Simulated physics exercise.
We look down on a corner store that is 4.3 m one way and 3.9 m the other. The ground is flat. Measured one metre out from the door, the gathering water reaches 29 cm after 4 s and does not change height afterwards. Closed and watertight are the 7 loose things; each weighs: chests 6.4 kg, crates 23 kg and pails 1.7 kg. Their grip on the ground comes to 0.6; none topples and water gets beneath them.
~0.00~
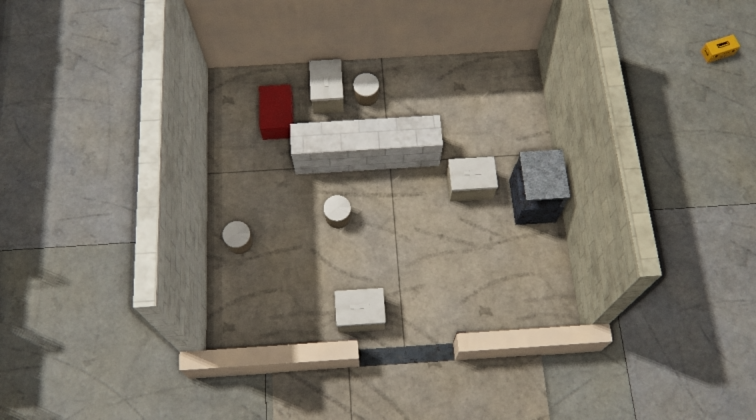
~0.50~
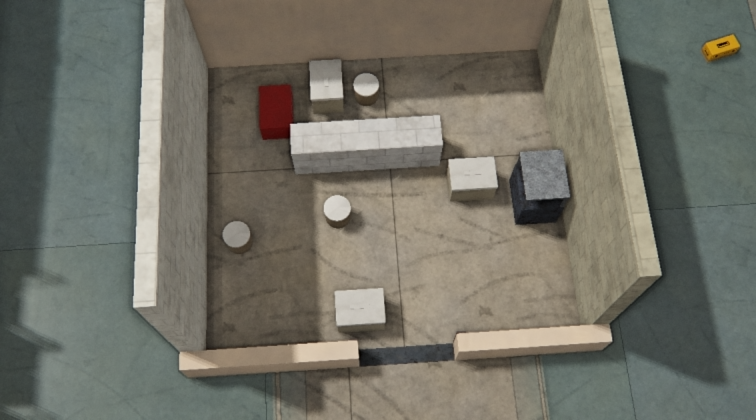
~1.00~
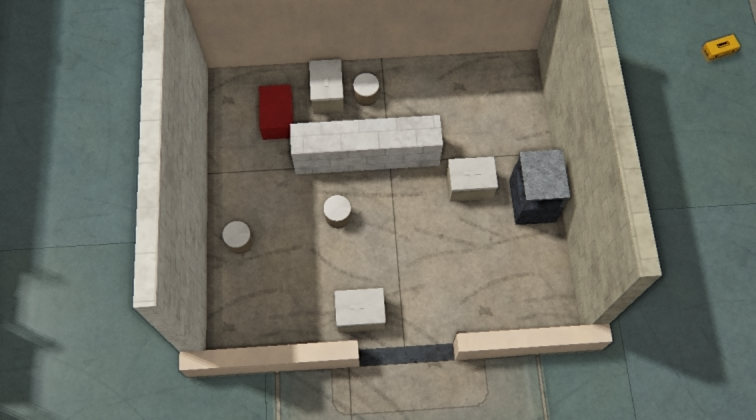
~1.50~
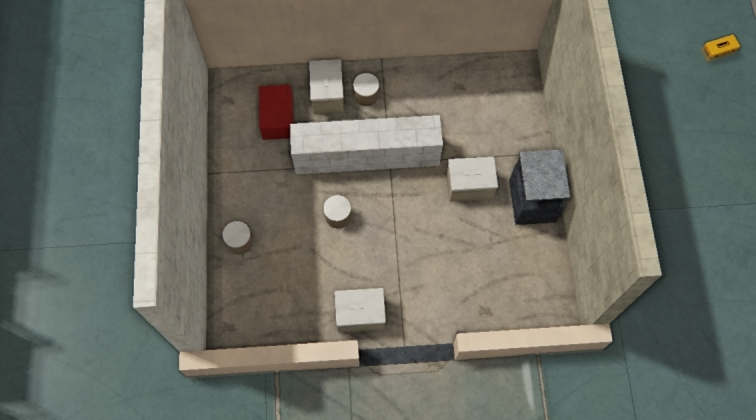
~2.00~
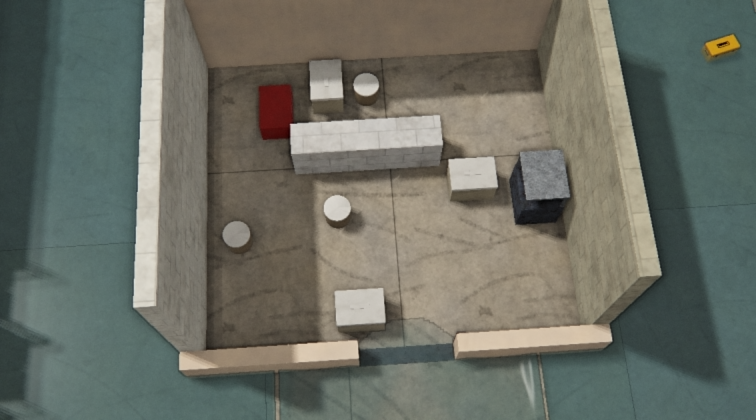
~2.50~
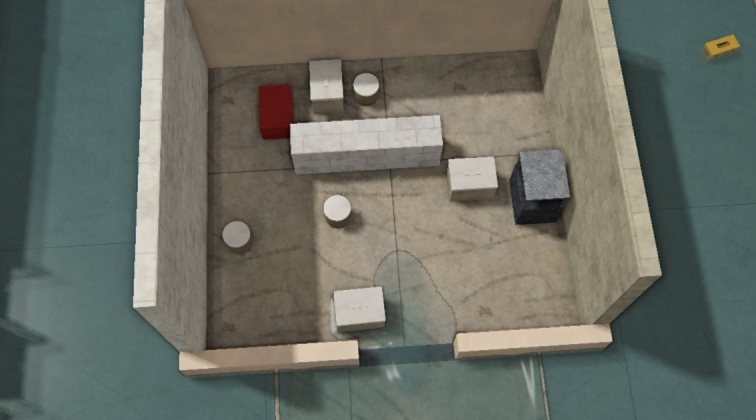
A small roofless corner store with pale walls and a scuffed tan floor is seen from high above, its doorway at the bottom. Inside, a long whitish block stands near a red crate at upper left, with pale boxes, round white pails and a dark grey block at right, while something yellow lies outside. Blue-green water spreads around the walls, covers the doorstep and creeps just inside, while the objects and camera stay still.
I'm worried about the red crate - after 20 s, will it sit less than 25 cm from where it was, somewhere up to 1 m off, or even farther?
I reckon it goes some way, under a metre.
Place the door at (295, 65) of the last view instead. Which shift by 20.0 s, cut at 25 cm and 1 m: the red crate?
With that change, the red crate is swept well off.
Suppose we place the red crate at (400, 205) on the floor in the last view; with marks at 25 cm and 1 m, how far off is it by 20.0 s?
It goes a long way.
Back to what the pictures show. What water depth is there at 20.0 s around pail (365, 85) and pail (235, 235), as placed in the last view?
Around 27 cm and 19 cm.
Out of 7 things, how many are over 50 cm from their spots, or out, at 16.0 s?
6.
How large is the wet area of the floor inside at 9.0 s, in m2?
About 16 m2.
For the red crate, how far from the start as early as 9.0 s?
Some 10 cm from the start.
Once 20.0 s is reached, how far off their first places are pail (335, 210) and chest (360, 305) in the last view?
Respectively 140 and 140 cm.
After 4.0 s the red crate is near (275, 106), 0.0 m from its start, aground; 0 afloat.
After 9.0 s the red crate is near (268, 106), 0.1 m from its start, afloat; 7 afloat.
After 16.0 s the red crate is near (259, 88), 0.3 m from its start, afloat; 7 afloat.
After 20.0 s the red crate is near (226, 108), 0.6 m from its start, afloat; 7 afloat.
